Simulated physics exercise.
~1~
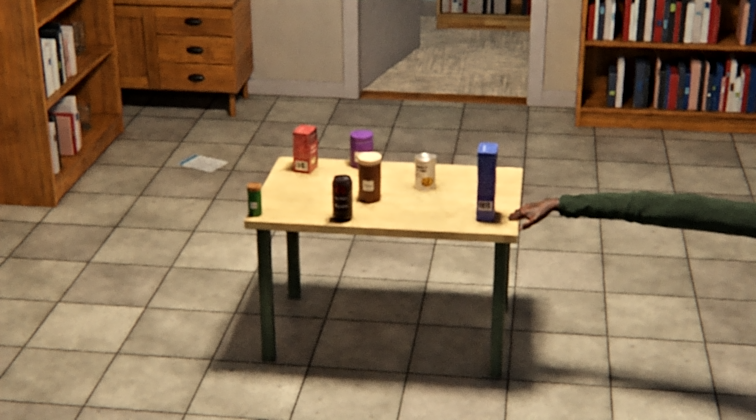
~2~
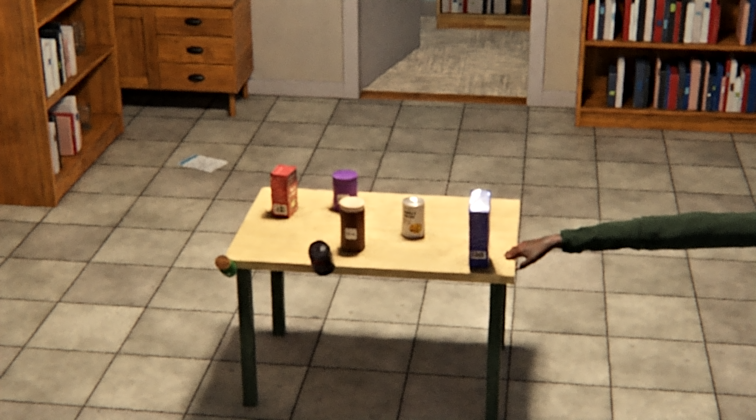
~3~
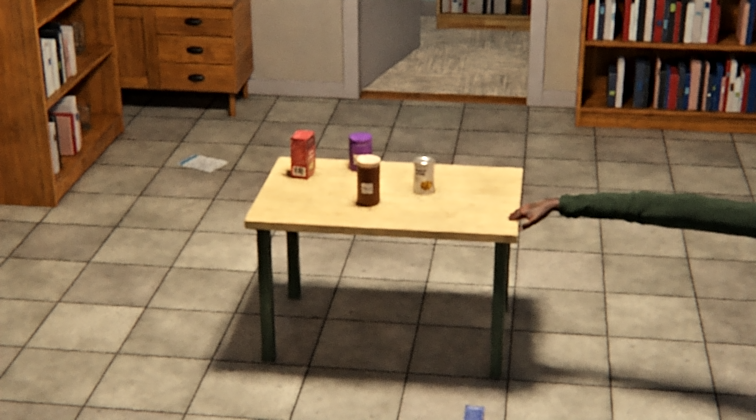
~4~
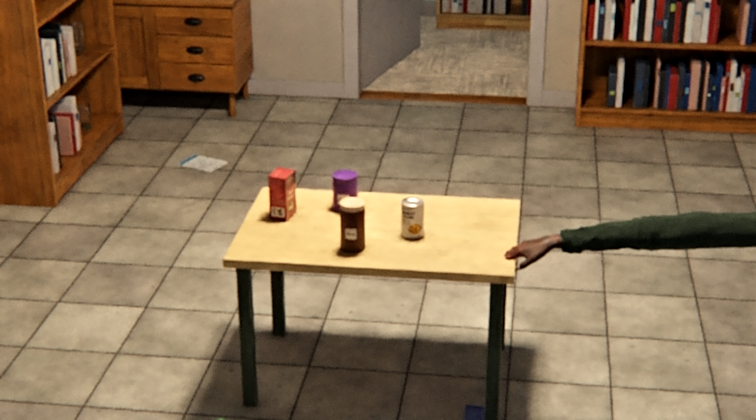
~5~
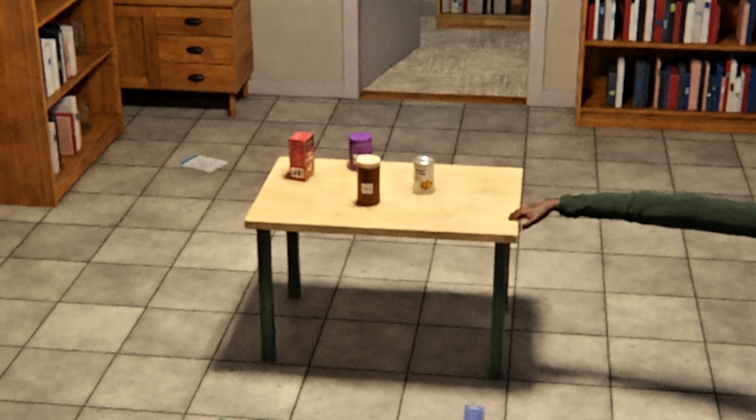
A pale-topped table on green legs, holding seven containers, slides toward the viewer as a dark-sleeved arm reaches in from the right with its hand at the table's edge. The black can and green shaker at the front lean over the edge, and the blue carton tilts too. The table moves back, and all three are gone from the top, the blue carton lying on the tiled floor. It comes forward and goes back once more with nothing else falling. The red carton, purple jar, brown jar and white tin finish upright on the table.
